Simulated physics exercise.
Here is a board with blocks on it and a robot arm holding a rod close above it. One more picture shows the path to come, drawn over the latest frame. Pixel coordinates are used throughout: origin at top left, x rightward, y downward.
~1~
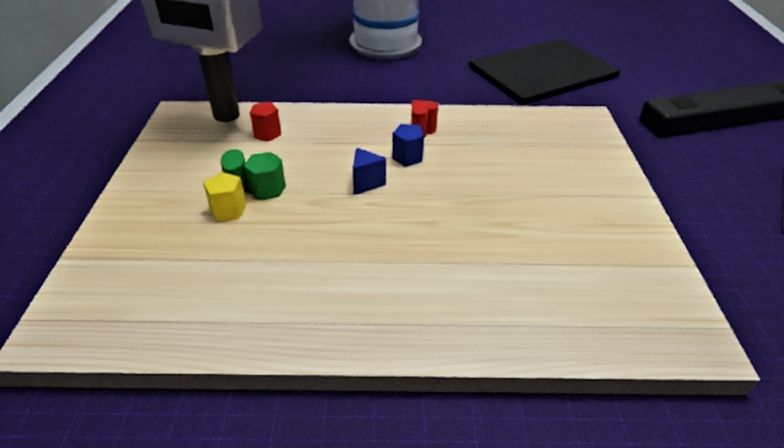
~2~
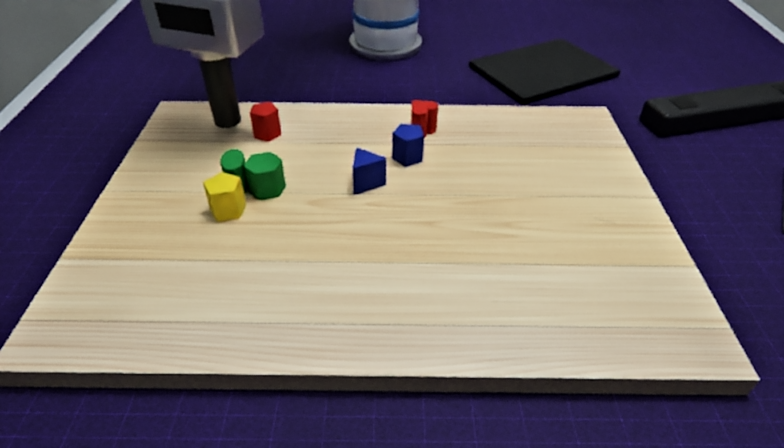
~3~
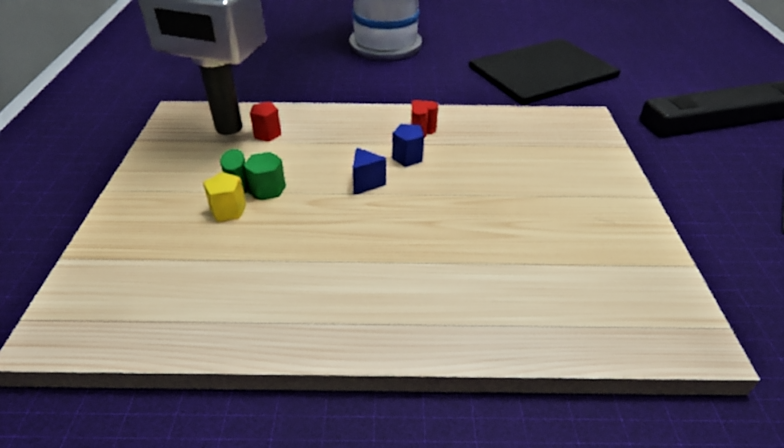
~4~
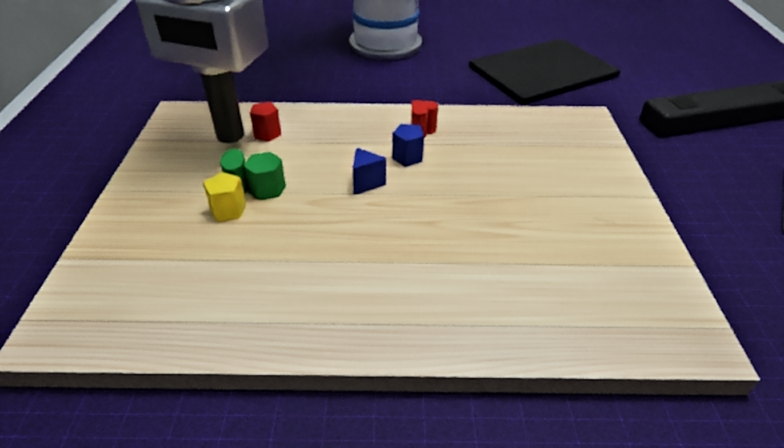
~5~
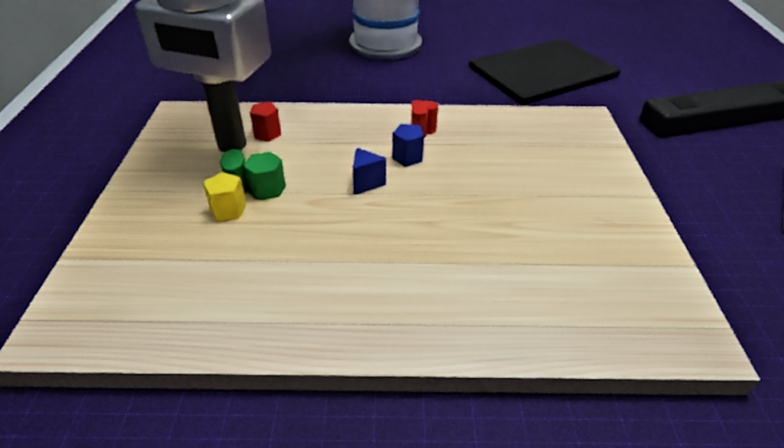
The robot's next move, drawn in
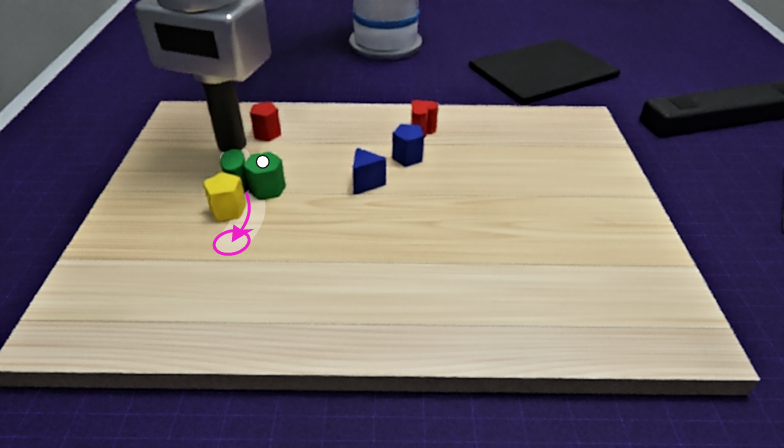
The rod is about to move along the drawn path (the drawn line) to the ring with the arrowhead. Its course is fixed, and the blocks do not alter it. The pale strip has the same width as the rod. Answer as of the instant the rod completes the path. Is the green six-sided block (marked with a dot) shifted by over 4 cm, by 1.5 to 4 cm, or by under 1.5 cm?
It ends 1.5 to 4 cm away.
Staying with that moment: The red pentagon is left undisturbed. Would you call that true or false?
The claim holds.
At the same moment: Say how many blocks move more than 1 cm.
Counting only shifts above 1 cm, I get three or more blocks.
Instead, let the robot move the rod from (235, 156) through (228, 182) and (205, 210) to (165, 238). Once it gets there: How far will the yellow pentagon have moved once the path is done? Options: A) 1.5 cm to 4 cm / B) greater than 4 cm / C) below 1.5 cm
A (1.5 cm to 4 cm)
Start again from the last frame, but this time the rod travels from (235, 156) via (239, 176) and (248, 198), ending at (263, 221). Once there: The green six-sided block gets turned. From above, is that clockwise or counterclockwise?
Seen from above, its turn is counter-clockwise.
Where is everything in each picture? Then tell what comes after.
Rod tip at (227, 116); block tops, yellow pentagon at (222, 183); green oval at (232, 159); green six-sided block at (263, 162); red pentagon at (263, 108), in the first frame.
Rod at (228, 121); blocks unchanged, in the second frame.
Rod at (229, 128); blocks unchanged, in the third frame.
Rod at (231, 136); blocks unchanged, in the fourth frame.
Rod at (232, 145); yellow pentagon at (222, 183); green oval at (232, 159); green six-sided block at (263, 162); red pentagon at (263, 108), in the fifth frame.
Path on the board, from (235, 156) via (242, 180) and (249, 209), ending at (232, 242); the dot is on the green six-sided block.
On the path given first. One third of the way, rod at (240, 170); yellow pentagon at (214, 195); green oval at (231, 174), turned 20° clockwise.
Two thirds of the way, rod at (247, 199); yellow pentagon at (194, 217), turned 35° clockwise; green oval at (230, 202), turned 60° clockwise; green six-sided block at (277, 168), turned 30° anticlockwise.
At the end, rod at (229, 231); yellow pentagon at (188, 220), turned 55° clockwise; green oval at (224, 236), turned 85° clockwise; green six-sided block at (277, 168), turned 30° anticlockwise; red pentagon in place.
